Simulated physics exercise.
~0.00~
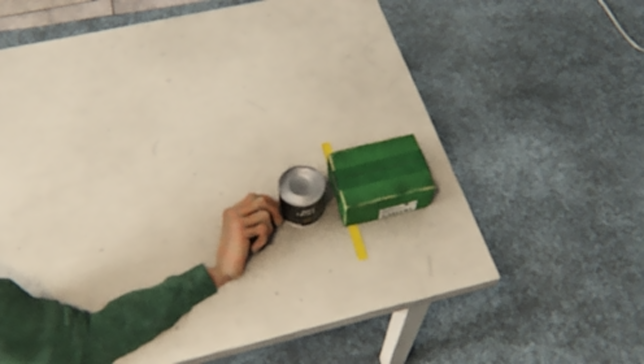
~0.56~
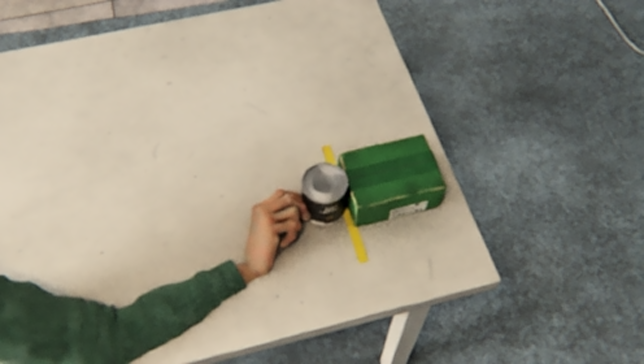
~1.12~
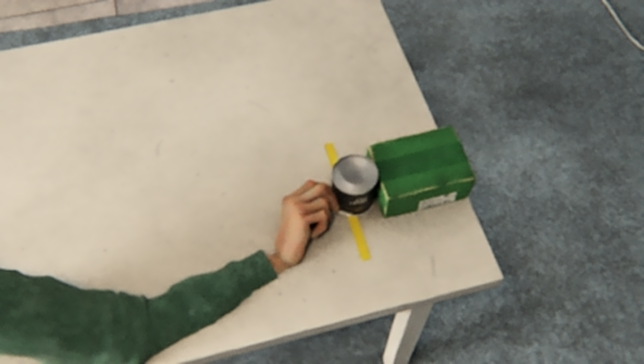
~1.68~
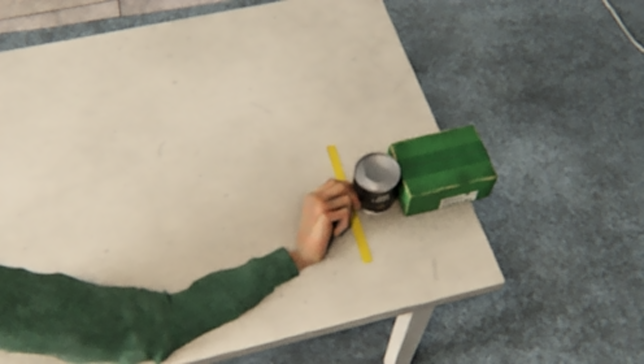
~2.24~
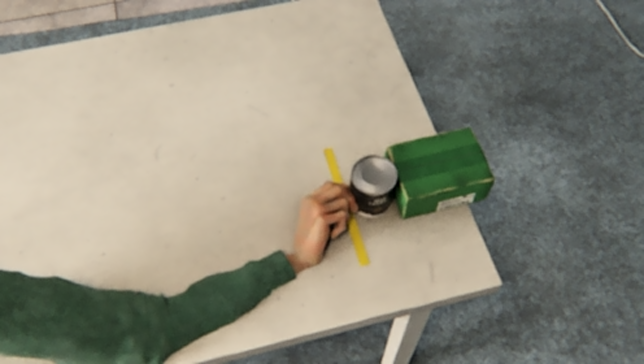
On a pale tabletop, a hand slides a dark pot rightward, pushing a green box partly over the edge, where it stays.
